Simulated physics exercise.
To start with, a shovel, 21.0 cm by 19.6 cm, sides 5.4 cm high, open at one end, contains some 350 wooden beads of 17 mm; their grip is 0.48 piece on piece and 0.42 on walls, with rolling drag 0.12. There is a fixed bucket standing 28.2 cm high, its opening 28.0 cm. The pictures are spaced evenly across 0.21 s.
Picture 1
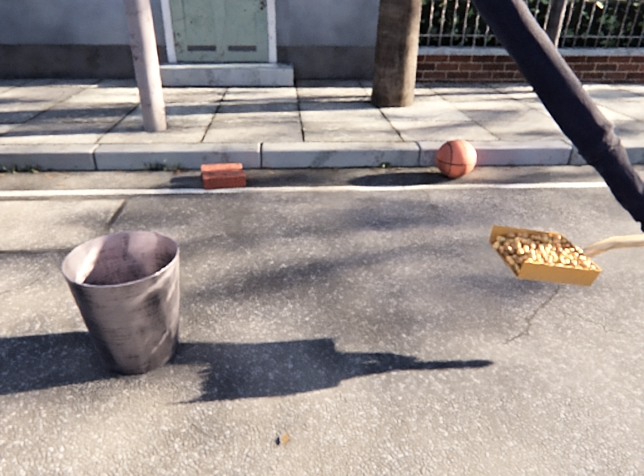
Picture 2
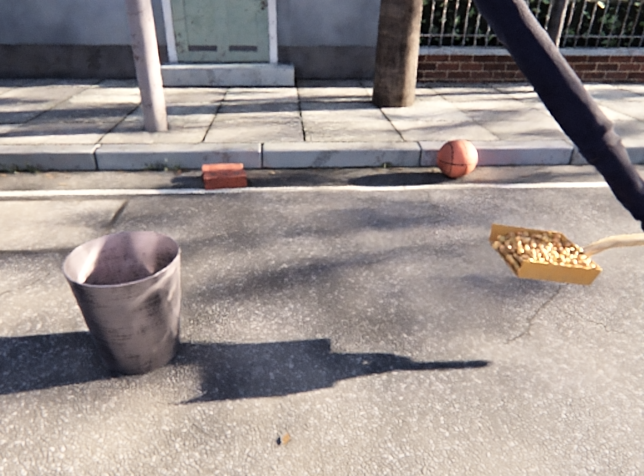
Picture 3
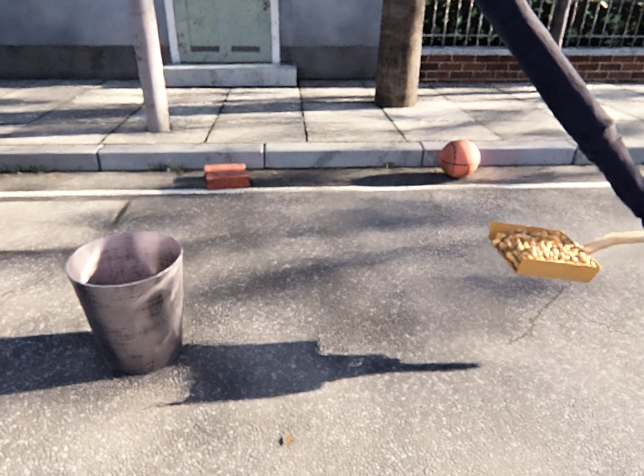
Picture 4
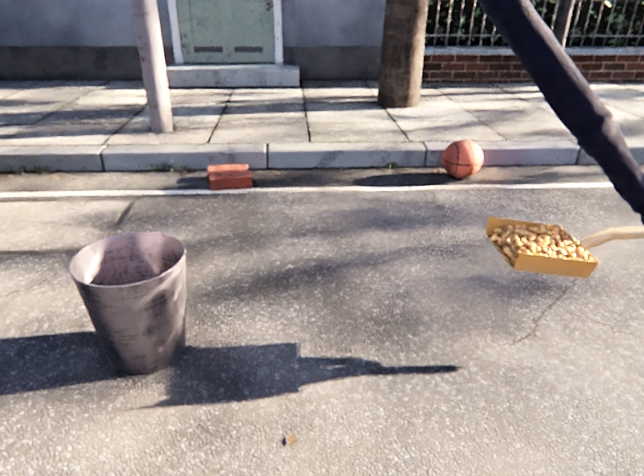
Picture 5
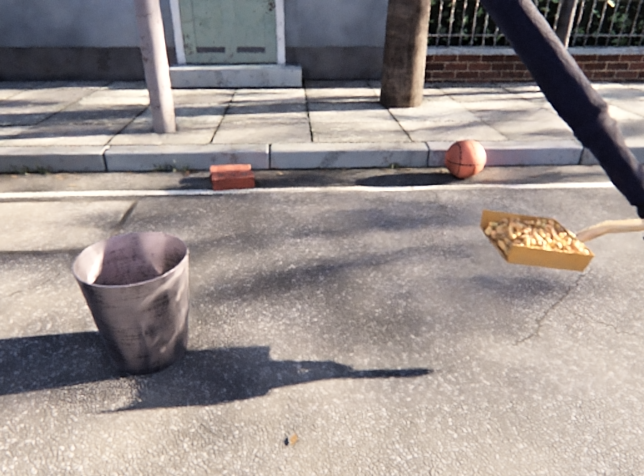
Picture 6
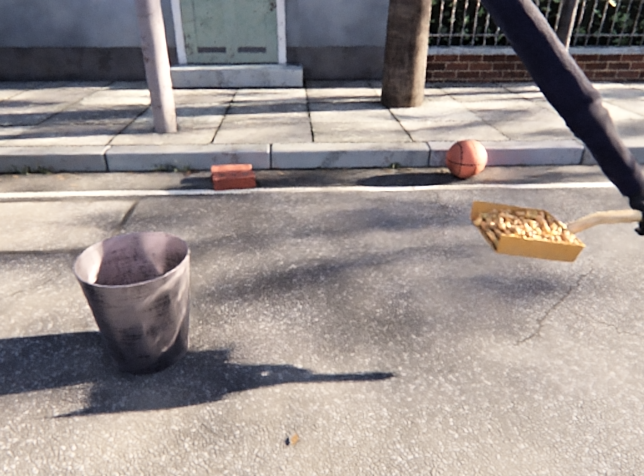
A dark-sleeved arm reaches in from the upper right, holding a yellow, open-ended shovel of small tan pieces above a sunlit street, seen from slightly above. A grey bucket stands at left, with a red brick and an orange ball by the kerb behind. The arm moves the shovel slowly, then faster, a short way left and slightly up, its shadow sliding left, while the view shifts very slightly.
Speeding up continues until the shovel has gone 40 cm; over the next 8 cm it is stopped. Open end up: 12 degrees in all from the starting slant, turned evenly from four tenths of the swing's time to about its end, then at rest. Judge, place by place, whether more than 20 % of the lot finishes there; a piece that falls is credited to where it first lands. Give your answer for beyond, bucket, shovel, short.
Beyond - not more, bucket - not more, shovel - not more, short - more.
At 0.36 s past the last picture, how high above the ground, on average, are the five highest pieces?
Height: Roughly 65 cm.
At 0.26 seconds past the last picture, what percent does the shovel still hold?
Roughly 65 per cent of the load remains.
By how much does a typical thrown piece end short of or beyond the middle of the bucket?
Around 15 centimetres short of the centre.
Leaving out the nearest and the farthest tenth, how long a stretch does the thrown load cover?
Roughly 30 cm.
Then, 0.14 s after the last picture, tilt 15 degrees; shovel 100 %; middle of all pieces near (471, 190).
Then, 0.26 s after the last picture, tilt 20 degrees; shovel 65 %, in the air 35 %; middle of all pieces near (399, 152).
Then, 0.36 s after the last picture, tilt 21 degrees; shovel 10 %, in the air 90 %; middle of all pieces near (343, 149).
Then, 0.47 s after the last picture, tilt 21 degrees; shovel 5 %, in the air 95 %; middle of all pieces near (286, 185).
In the end, beyond 0 %, bucket 5 %, shovel 5 %, short 85 %.
